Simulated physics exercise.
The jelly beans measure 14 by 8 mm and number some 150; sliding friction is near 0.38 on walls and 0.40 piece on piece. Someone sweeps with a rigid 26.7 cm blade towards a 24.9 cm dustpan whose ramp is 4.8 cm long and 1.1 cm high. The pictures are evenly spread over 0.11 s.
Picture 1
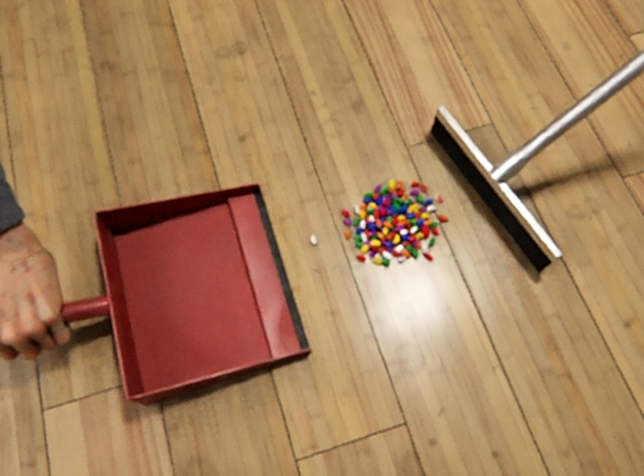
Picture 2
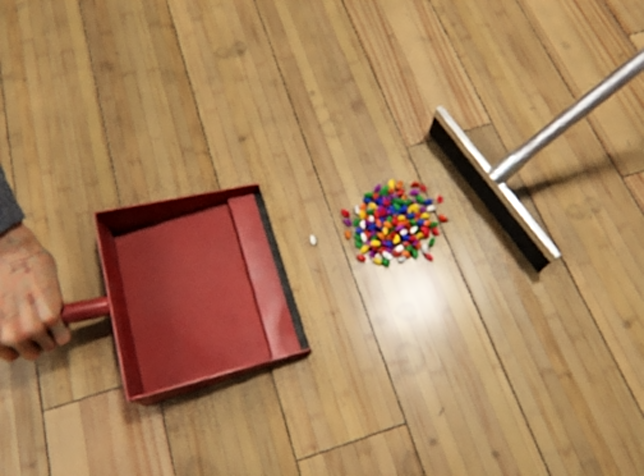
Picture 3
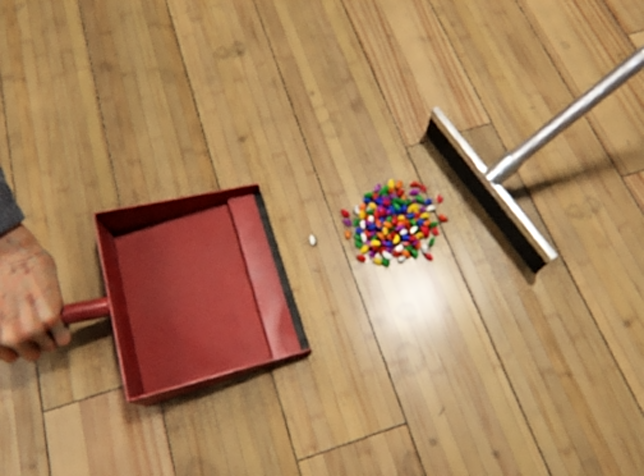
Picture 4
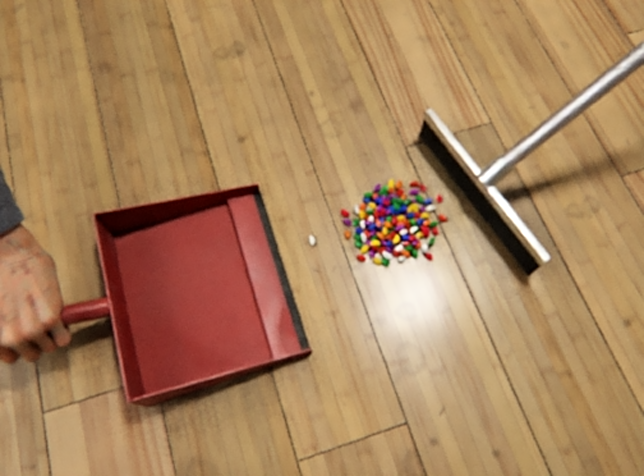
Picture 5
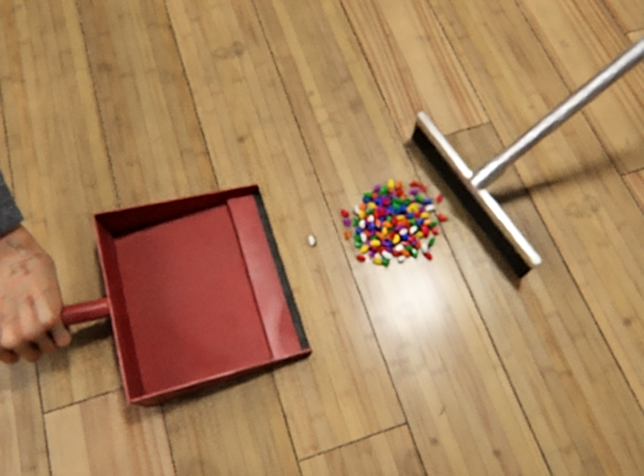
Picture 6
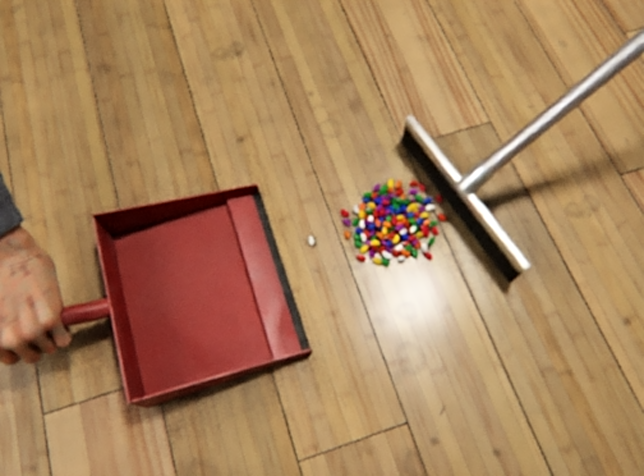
A broom with a metal handle slid a short way left across the wooden floor, up close to a pile of colorful jelly beans that stayed put, while a hand held a red dustpan still.
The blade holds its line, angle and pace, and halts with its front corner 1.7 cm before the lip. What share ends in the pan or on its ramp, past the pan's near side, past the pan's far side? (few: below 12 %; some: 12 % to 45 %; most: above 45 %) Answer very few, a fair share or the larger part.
Pan: A fair share, near side: Very few, far side: Very few.
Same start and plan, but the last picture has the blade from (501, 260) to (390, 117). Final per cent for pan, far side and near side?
Pan 50, far 0, near 5.
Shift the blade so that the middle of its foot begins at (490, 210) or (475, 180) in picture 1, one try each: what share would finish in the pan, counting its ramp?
About 40 and 25 per cent.
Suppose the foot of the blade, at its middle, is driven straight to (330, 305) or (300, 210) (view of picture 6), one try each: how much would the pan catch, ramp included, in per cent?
Some 40 and 20 per cent.
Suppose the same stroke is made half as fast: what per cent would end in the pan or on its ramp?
It would be near 15 per cent.
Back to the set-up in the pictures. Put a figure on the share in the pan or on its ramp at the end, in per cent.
Roughly 30 per cent.
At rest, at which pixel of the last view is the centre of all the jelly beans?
Around (291, 276).
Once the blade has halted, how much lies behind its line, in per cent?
Roughly 0 per cent.
Then, 0.16 s after the last picture, middle of the blade 15 cm from the lip; 0 % over the lip, far side 0 %, near side 0 %.
Then, 0.26 s after the last picture, middle of the blade 7 cm from the lip; 0 % over the lip, far side 0 %, near side 0 %.
Then, 0.49 s after the last picture, middle of the blade 5 cm from the lip; 30 % over the lip, far side 0 %, near side 5 %.
In the end, pan 30 %, near side 5 %, far side 0 %, in front of the lip or behind the blade 65 %.
